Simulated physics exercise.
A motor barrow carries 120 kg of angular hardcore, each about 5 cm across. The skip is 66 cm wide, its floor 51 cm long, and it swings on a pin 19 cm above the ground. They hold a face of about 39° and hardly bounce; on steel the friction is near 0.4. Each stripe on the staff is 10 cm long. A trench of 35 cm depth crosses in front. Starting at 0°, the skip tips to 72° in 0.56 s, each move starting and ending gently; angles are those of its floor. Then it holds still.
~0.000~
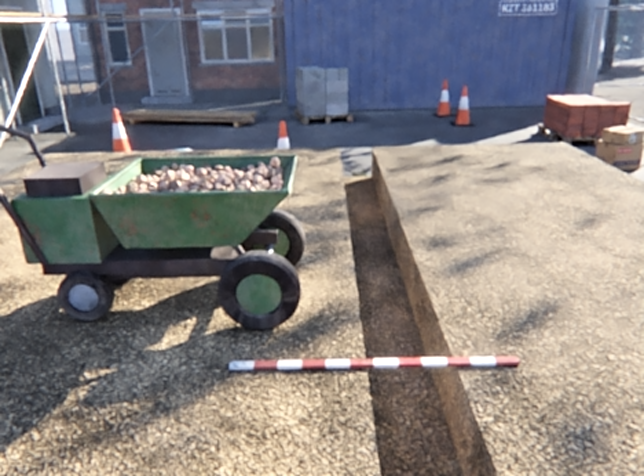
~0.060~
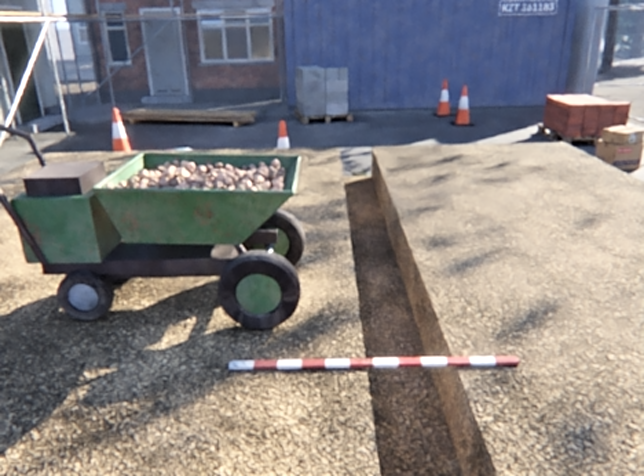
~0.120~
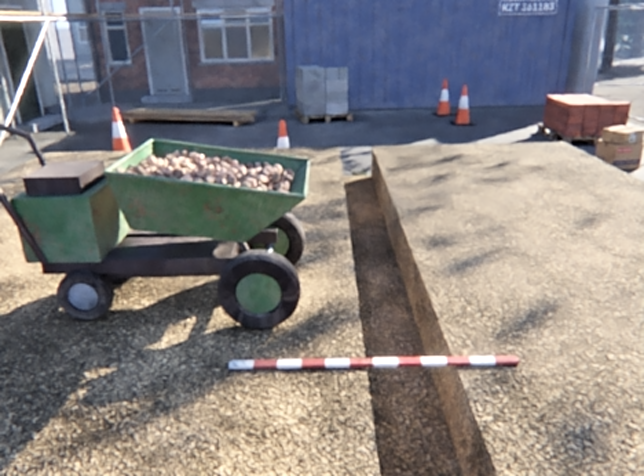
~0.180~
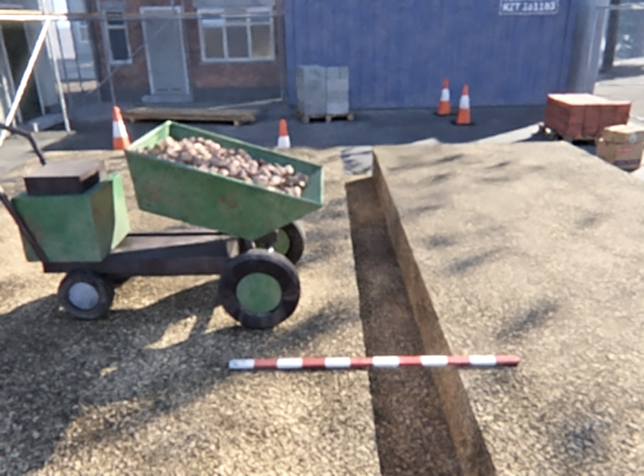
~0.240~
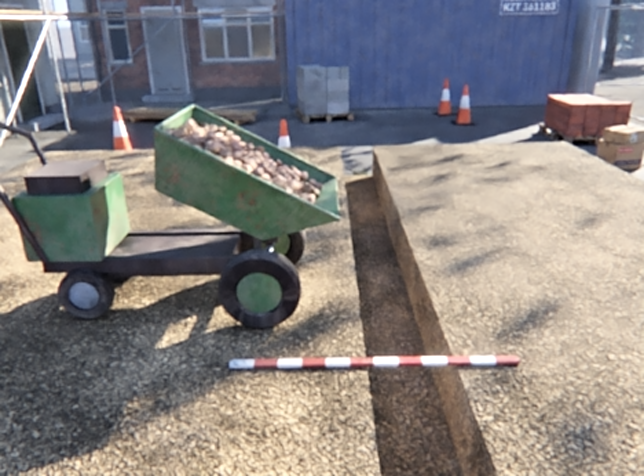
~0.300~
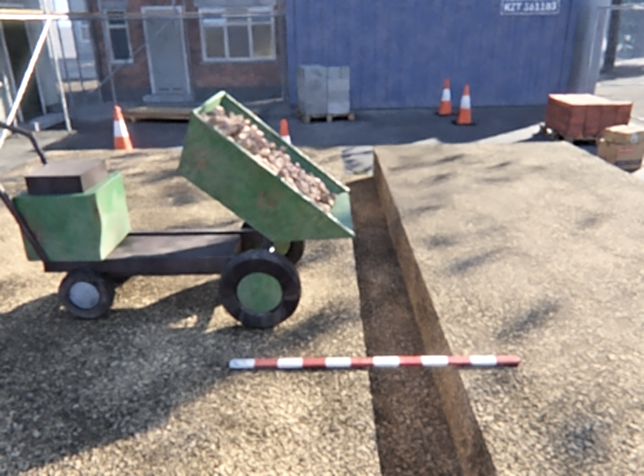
A green motor barrow heaped with pinkish-brown stones stands on sunlit gravel at the left, seen from the side and slightly above by a still camera. A narrow trench crosses the ground to its right beside a red-and-white striped staff, with orange cones, a blue container and a brick building behind. The skip tilts forward steadily, its back rising and its front lip lowering towards the trench, while the wheels stay put.
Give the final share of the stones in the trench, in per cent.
Close to 70 in a hundred.
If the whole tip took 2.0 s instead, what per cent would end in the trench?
In that case some 100 per cent.
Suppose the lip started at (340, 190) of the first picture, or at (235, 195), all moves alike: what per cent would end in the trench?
First some 25, then 85 per cent.
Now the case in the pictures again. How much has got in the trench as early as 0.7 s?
About 35 per cent by then.
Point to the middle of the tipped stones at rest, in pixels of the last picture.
Around (413, 334).
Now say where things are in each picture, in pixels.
In the first picture, the skip is at 0°, its lip at (289, 192); the top of the load is at (239, 174).
In the second picture, the skip is at 2°, its lip at (293, 193); the top of the load is at (197, 174); the stones move at 0.5 m/s on average.
In the third picture, the skip is at 9°, its lip at (305, 198); the top of the load is at (162, 164); the stones move at 1.0 m/s on average.
The fourth picture shows lip at (322, 206), floor tilted 18°, highest stones at (171, 146); the stones move at 1.4 m/s on average.
The fifth picture shows lip at (339, 219), floor tilted 28°, highest stones at (194, 130); the stones move at 1.7 m/s on average.
In the sixth picture, the skip is at 40°, its lip at (354, 236); the top of the load is at (221, 118); the stones move at 1.7 m/s on average.
After 0.4 s the floor is at 61°; 100 % in the skip; the foremost stones are at (353, 230).
After 0.7 s the floor is at 72°; 67 % in the skip, 33 % in the trench; the foremost stones are at (434, 297).
After 1.0 s the floor is at 72°; 6 % in the skip, 64 % in the trench, 30 % past the trench; the foremost stones are at (581, 285).
After 3.0 s the floor is at 72°; 0 % in the skip, 70 % in the trench, 30 % past the trench; the foremost stones are past the picture's edge.
